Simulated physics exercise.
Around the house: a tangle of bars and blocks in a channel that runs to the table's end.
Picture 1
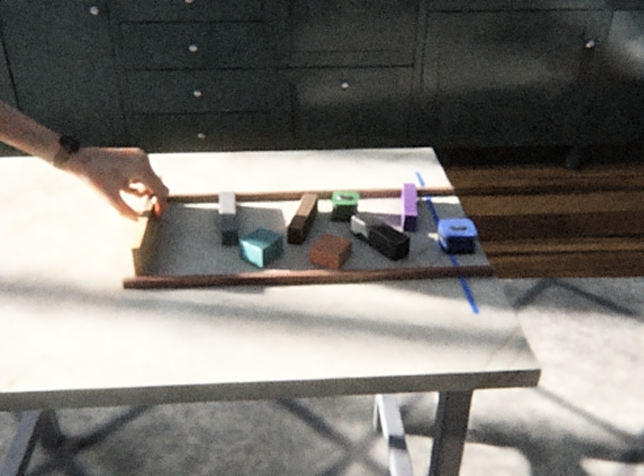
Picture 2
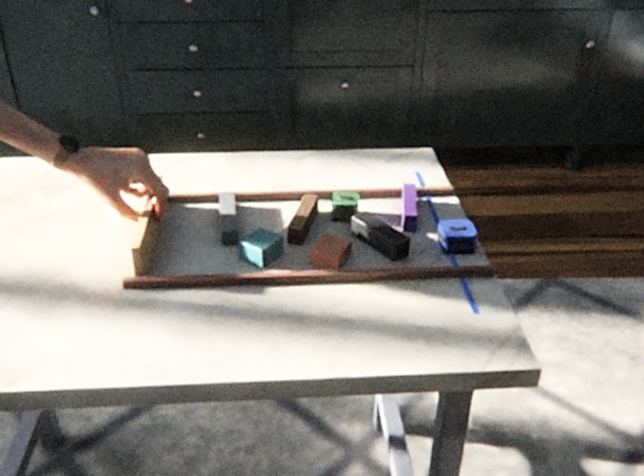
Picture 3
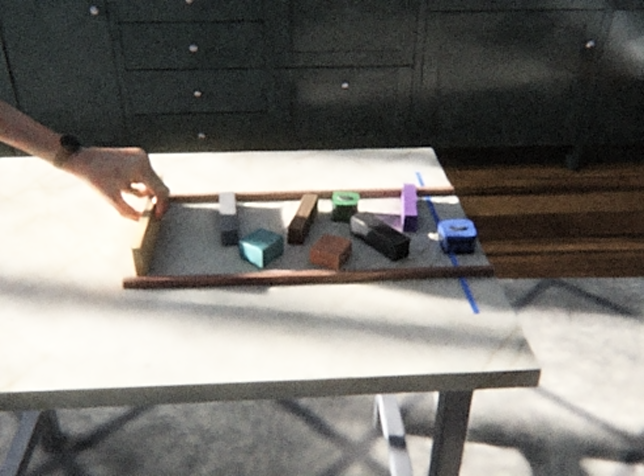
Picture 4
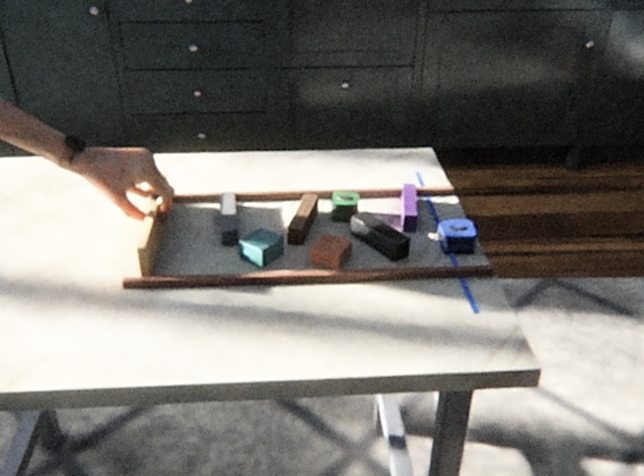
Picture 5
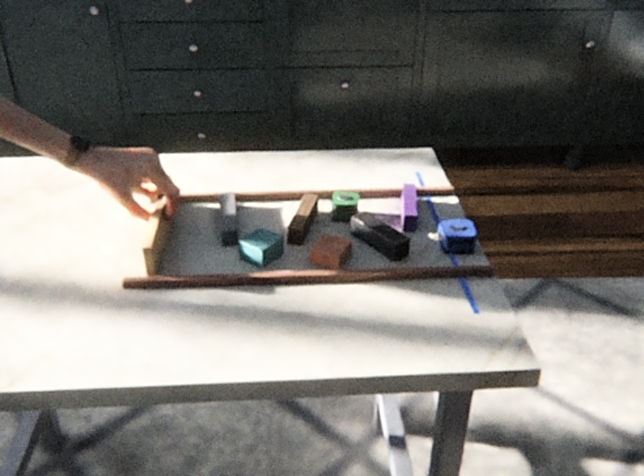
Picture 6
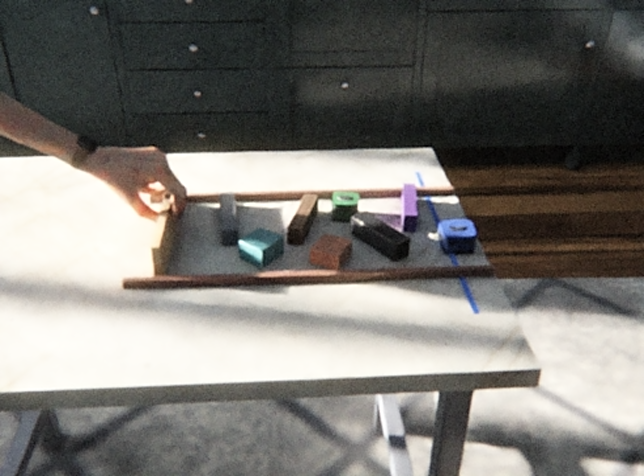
A hand held a wooden board upright at the left end of a channel on a table and slid it slightly right, while the scattered coloured bars and blocks ahead of it stayed still.
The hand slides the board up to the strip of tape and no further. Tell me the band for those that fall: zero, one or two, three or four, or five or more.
In the end the number that fall off is five or more.
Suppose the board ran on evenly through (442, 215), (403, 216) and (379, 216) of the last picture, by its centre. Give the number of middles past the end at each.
It would be 5, 1 and 0.
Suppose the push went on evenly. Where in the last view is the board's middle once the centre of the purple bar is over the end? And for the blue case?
Its middle is around (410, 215) and around (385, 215).
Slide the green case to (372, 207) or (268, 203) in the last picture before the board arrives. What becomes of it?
The green case drops off; survives.
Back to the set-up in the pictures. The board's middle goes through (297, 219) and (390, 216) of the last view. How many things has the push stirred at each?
By then 4, and 8.
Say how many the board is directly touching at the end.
The number is 2.
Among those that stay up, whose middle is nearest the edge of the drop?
Foremost is the brown stick.
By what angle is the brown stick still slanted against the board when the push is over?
Roughly 0° out of line.
Soon after, none off yet; blue case at rest near (457, 237); purple bar at rest near (409, 207); black stick at rest near (380, 235).
At rest, the number that fall off is five or more; fallen, orange block, green case, black stick, purple bar and blue case.
